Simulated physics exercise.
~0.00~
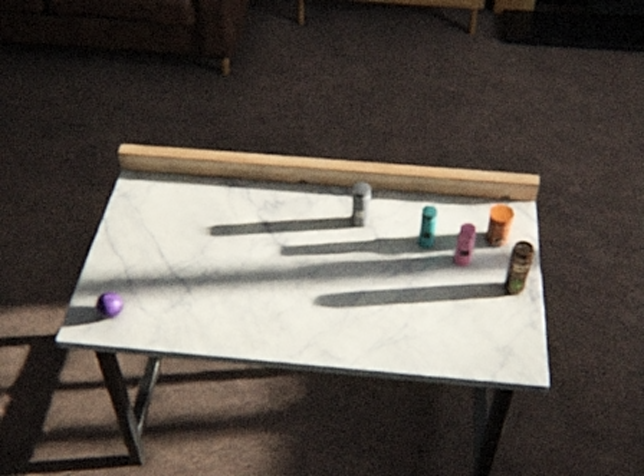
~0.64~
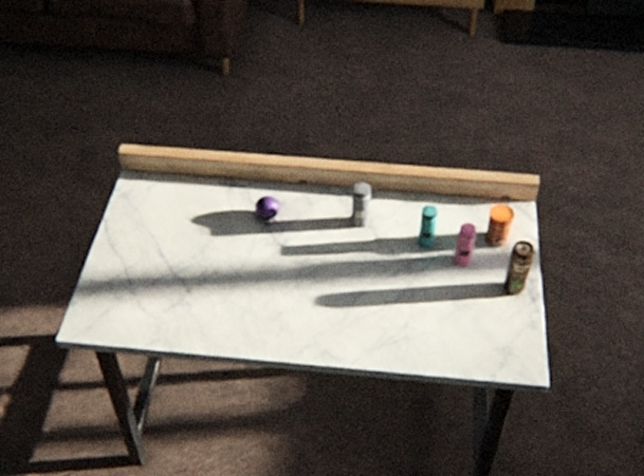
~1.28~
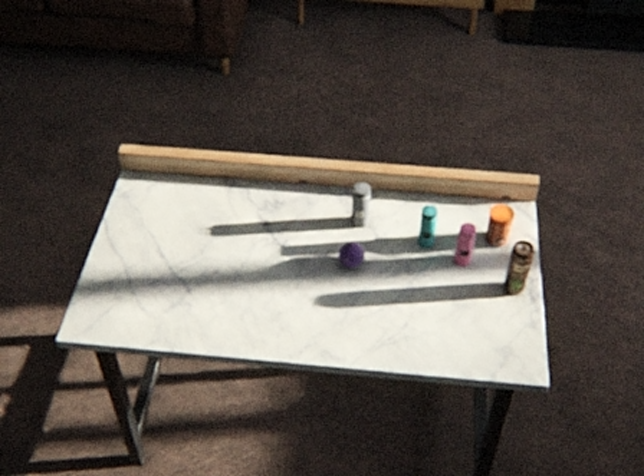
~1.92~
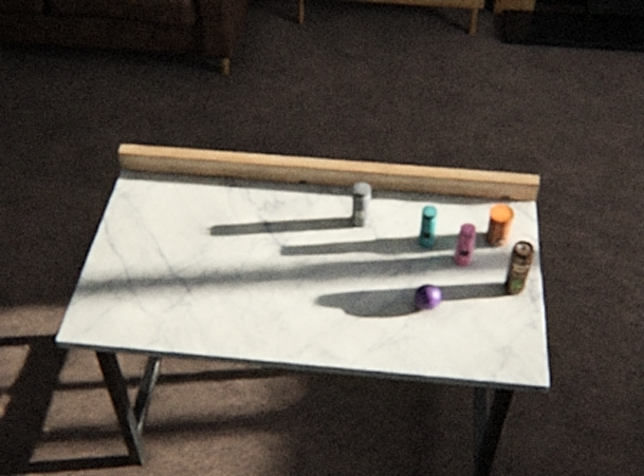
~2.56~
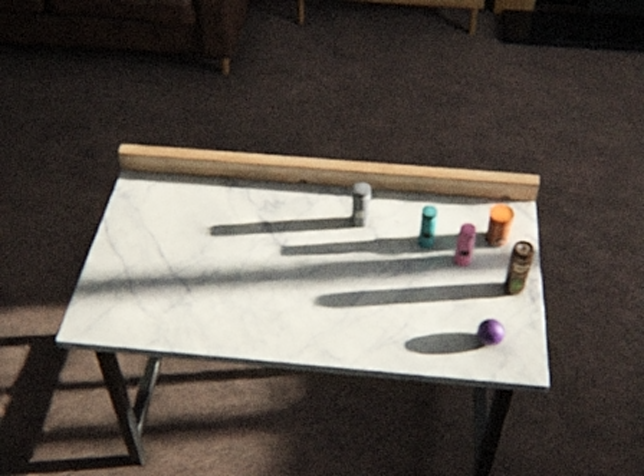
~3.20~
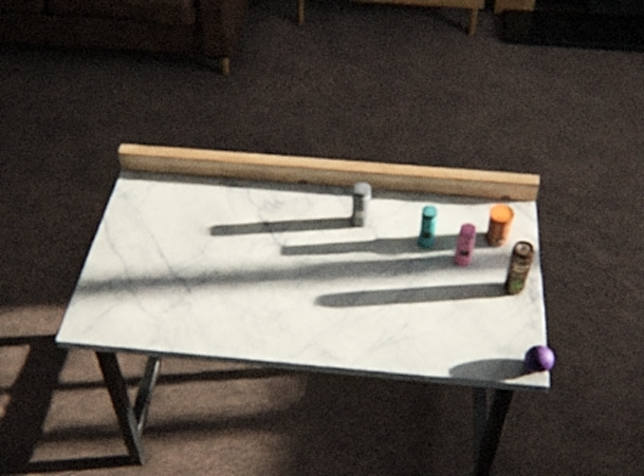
The footage shows a purple ball rolling up and right across a marble-topped table towards a wooden batten, then heading down and right past five small upright containers, which stay standing in place, until it reaches the table's near right corner.
